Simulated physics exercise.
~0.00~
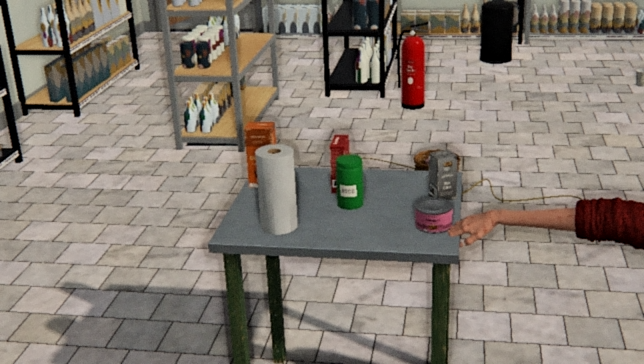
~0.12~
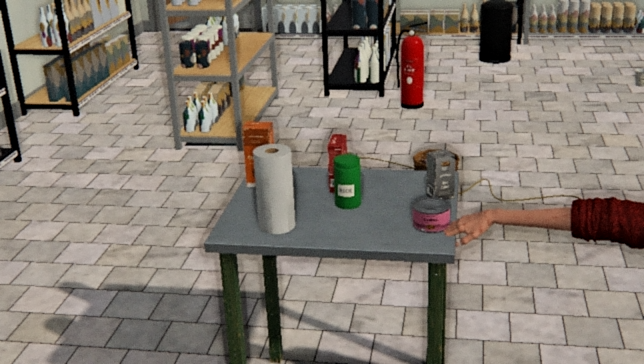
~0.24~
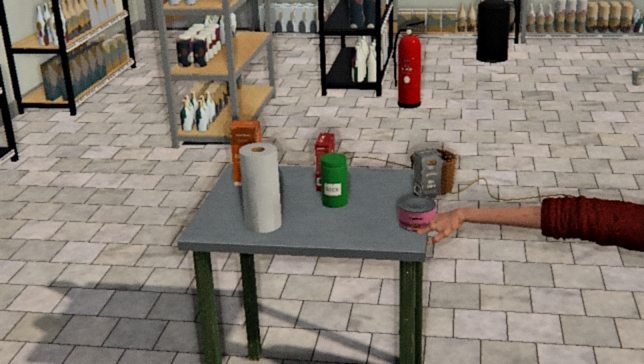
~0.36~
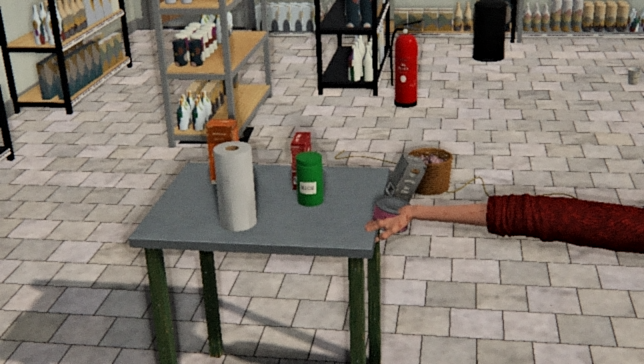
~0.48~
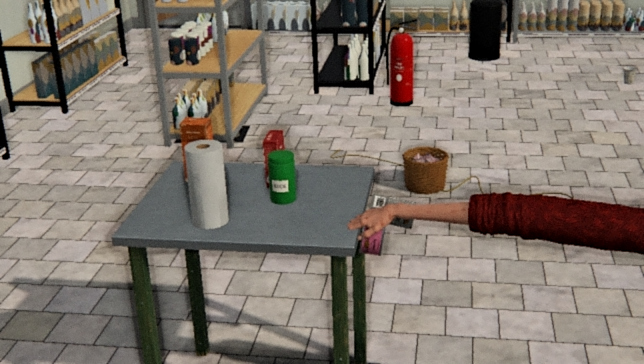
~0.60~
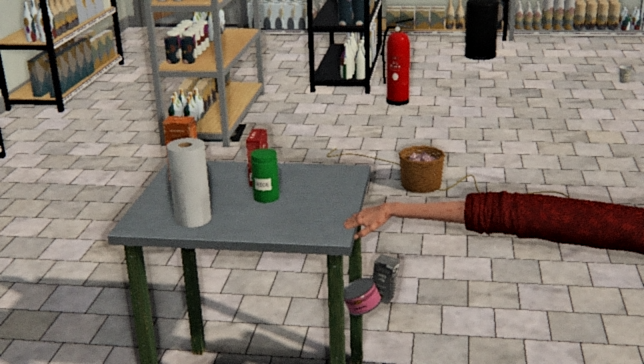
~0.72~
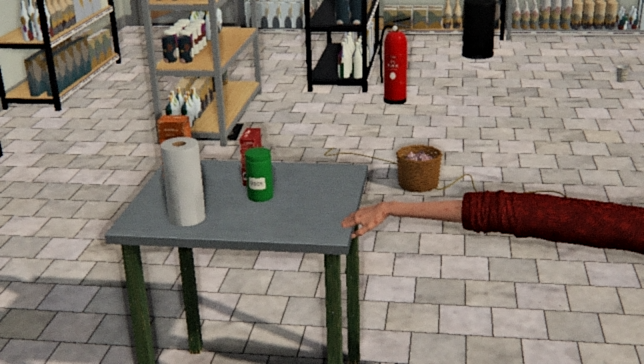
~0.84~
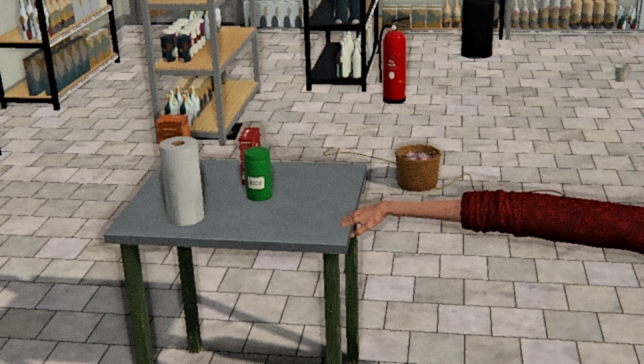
In a shop with tiled floors and stocked shelves, a hand pushed a side table to the left, and the grey carton and pink tub fell off its right edge and dropped out of sight, while the white roll, green jar and others stayed on top.
